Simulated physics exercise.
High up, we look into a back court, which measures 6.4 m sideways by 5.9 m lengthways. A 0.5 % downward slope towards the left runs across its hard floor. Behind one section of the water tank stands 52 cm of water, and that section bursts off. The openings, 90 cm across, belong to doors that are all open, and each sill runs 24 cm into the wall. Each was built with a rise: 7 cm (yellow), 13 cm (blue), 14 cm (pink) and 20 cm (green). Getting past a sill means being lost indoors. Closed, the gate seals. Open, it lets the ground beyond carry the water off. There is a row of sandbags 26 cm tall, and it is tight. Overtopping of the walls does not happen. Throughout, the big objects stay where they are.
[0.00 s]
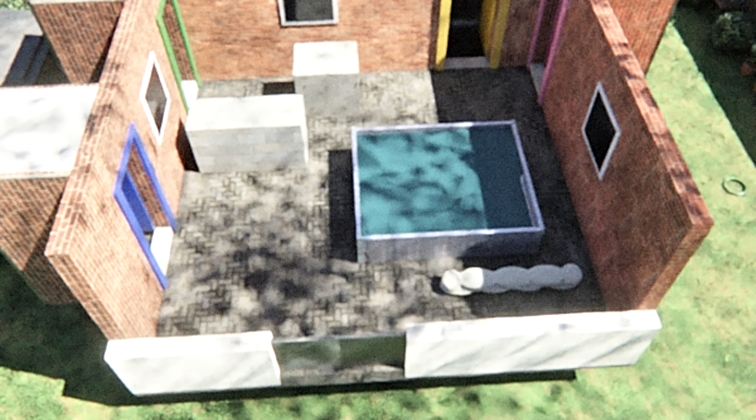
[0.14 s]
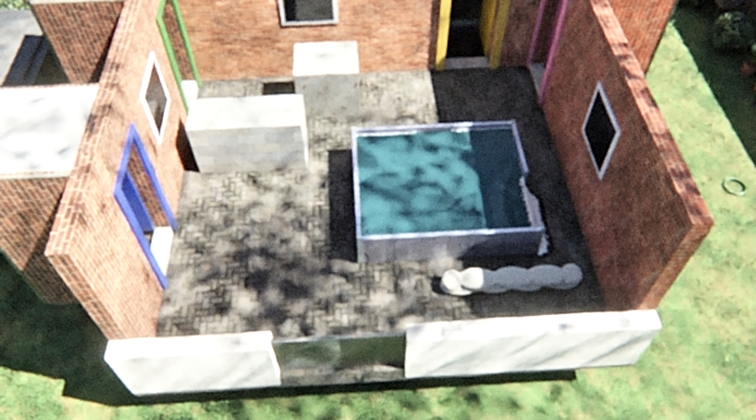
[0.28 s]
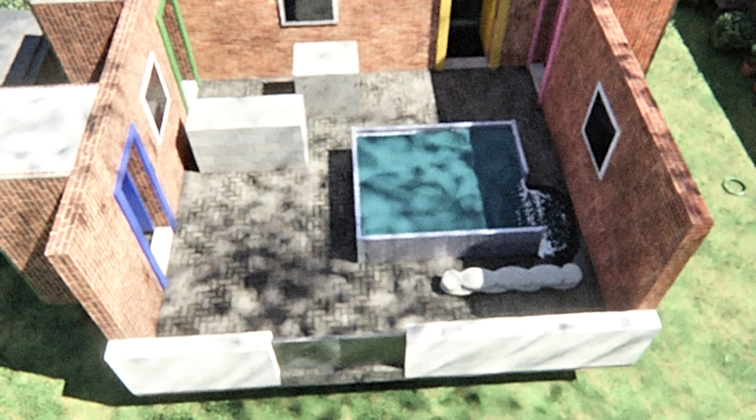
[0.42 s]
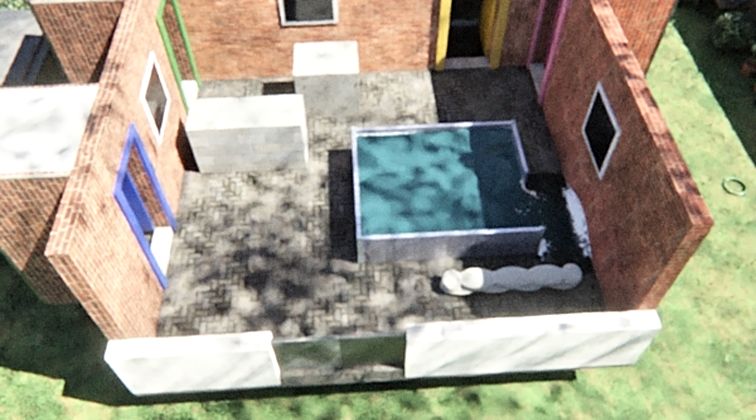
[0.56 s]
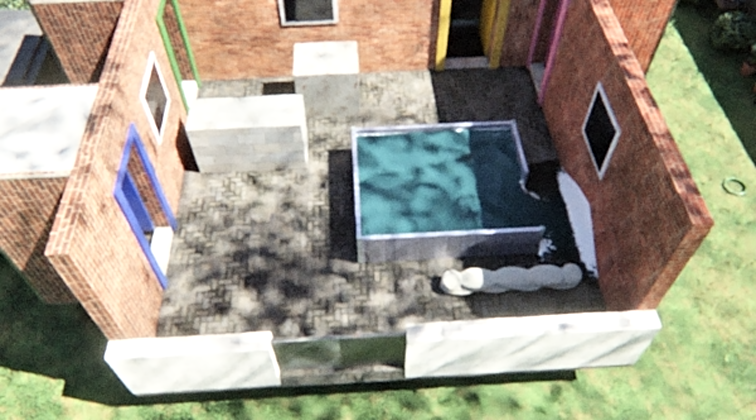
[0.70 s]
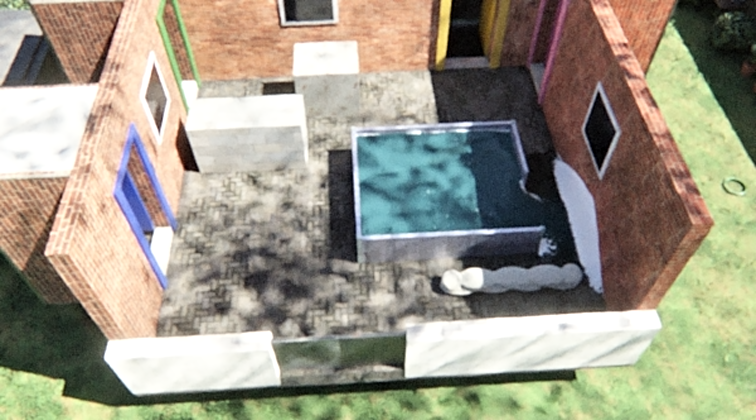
At the start, still blue-green water fills a raised tank in a brick-walled court, with pale sandbags lying in front of it. Then the tank's right side breaks open near the front corner, and water pours through the gap, spreading across the paving to the right-hand wall and along its foot.
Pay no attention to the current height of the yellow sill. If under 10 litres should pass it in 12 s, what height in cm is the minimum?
The minimum is around 14.5 cm.
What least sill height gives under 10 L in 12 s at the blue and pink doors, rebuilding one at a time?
Some 10.0 cm for blue, some 18 cm for pink.
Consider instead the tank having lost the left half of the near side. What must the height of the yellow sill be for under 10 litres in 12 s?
Then it needs around 5.5 cm.
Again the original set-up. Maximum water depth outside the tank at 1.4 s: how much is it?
About 44 cm at most.
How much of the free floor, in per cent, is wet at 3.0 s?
Approximately 40 %.
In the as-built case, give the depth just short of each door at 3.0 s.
Depths in cm: Yellow 15, blue 0, pink 12, green 0.
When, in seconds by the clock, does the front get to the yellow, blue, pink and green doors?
Reading them off: Yellow 2.2 s, then blue 4.0 s, then pink 1.6 s, then green 5.5 s.
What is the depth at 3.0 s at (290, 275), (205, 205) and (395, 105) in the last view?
Some 0, 0 and 0 cm.
After 1.4 s water covers 10 % of the floor, deepest (44 cm) near (575, 225); it has not reached the yellow door.
After 3.0 s water covers 40 % of the floor, deepest (34 cm) near (575, 225); 15 cm at the yellow door, 16 litres in over its 7 cm sill.
After 12.0 s water covers 95 % of the floor, deepest (14 cm) near (198, 91); 8 cm at the yellow door, 123 litres in over its 7 cm sill.
At the yellow door as built, the water arrived by 2.2 s and peaked near 16 cm at 3.2 s.
With a sill of 13.5 cm, 16 litres would have come in within the 12 s; with 18 cm, 1 litre. So under 10 litres takes about 14.5 cm.
